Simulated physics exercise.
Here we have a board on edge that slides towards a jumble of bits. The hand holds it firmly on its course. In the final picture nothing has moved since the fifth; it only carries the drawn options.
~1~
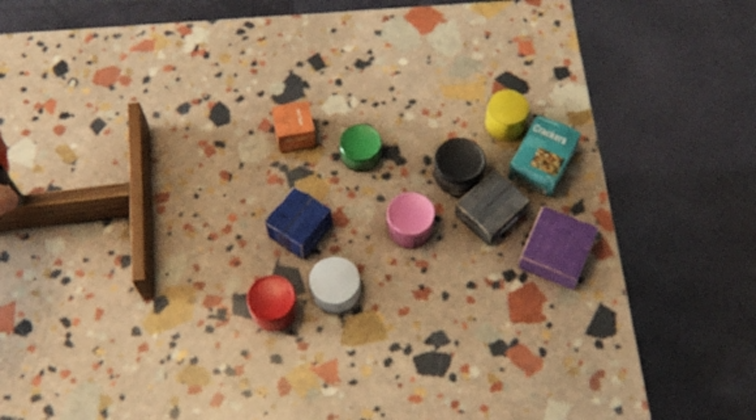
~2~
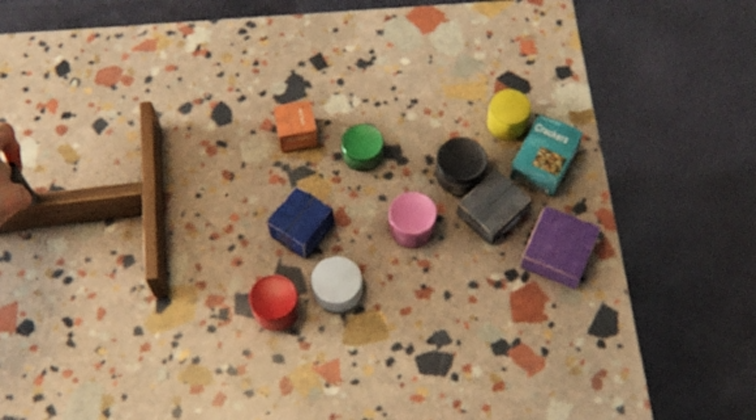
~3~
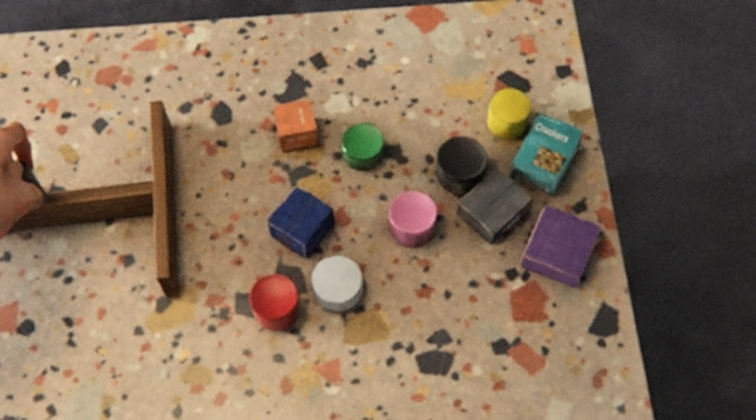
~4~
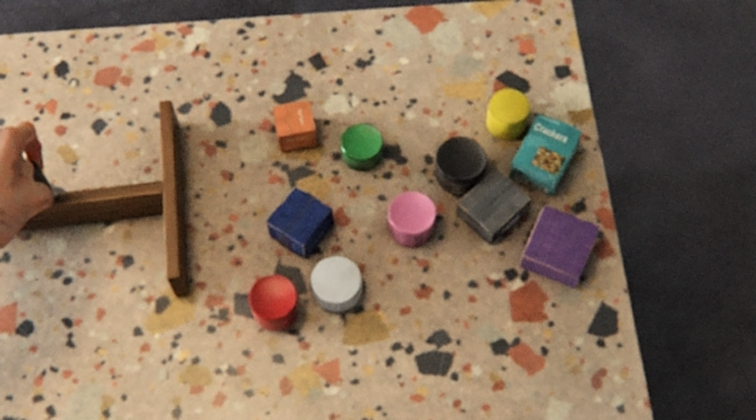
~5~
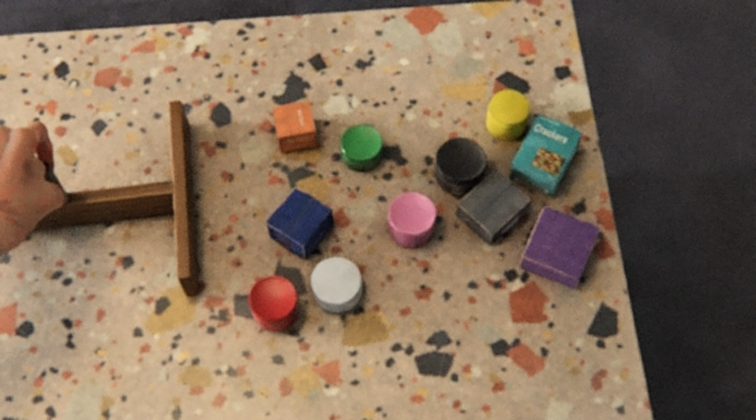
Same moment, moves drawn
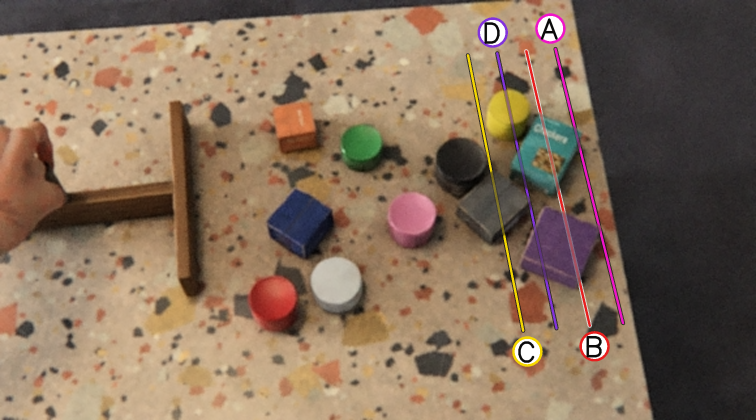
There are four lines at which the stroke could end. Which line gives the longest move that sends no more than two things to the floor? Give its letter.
Up to line D.
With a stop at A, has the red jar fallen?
No.
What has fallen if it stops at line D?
The turquoise packet goes over.
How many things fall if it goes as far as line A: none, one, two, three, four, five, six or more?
Six or more.
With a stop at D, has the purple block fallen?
By then, no.
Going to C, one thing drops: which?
The turquoise packet.
On the marked copy, A at (587, 177); B at (556, 180); C at (494, 184); D at (525, 182).
Following D. Soon after the start, board (304, 176); orange packet (325, 125); white tin (347, 287).
Later, board (428, 167); turquoise packet (556, 154); purple block (564, 251).
In the end, board (524, 160); turquoise packet over the edge; grey box (611, 217); one fallen.
As for the rest, A drops eight; B drops four; C is within the limit but short.
